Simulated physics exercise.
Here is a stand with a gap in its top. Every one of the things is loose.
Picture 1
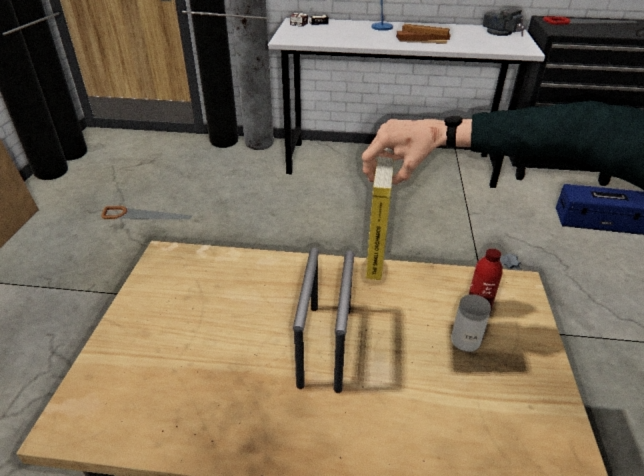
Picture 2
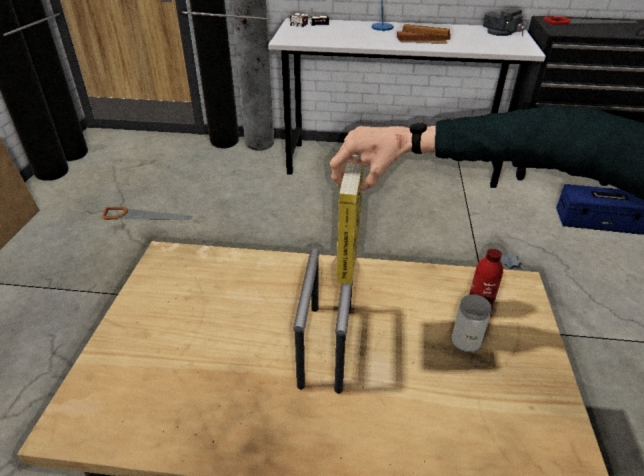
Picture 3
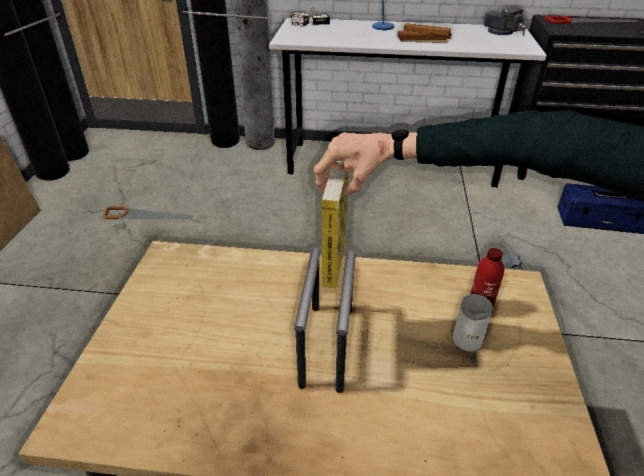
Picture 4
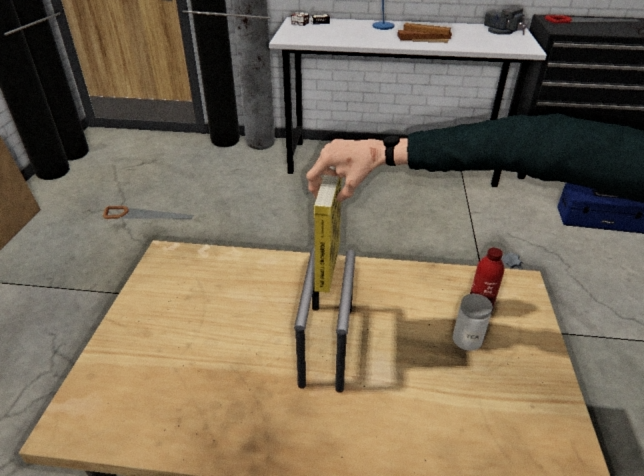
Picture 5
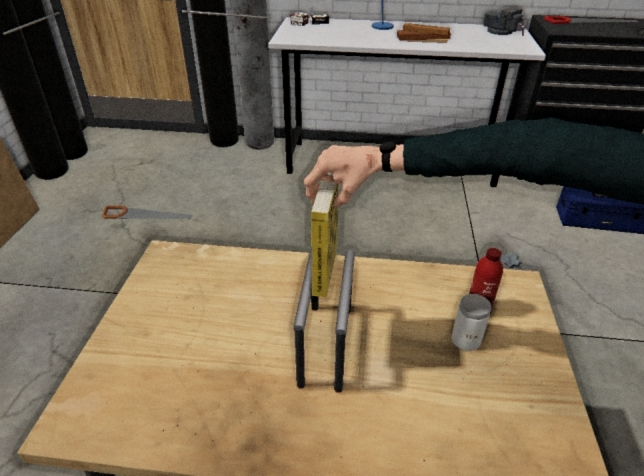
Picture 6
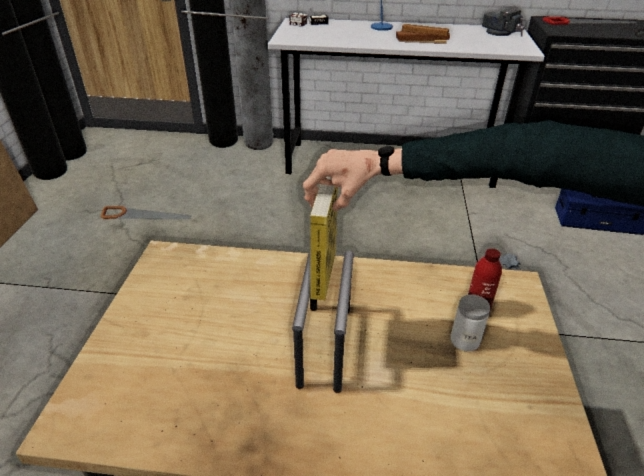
A hand moves a yellow book left over a gapped stand and holds it still.
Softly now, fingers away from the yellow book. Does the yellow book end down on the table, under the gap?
It makes it through.
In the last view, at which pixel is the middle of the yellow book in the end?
Pretty much around (323, 316), I'd say.
Then, 0.32 s later than the last frame, yellow book moved about its own width near (323, 315).
Then, 0.66 s later than the last frame, yellow book resting near (325, 315).
When it is over, moved from the start, yellow book; the other 2 as before. End places, in pixels of the last picture, yellow book near (323, 316). The book goes down the gap.
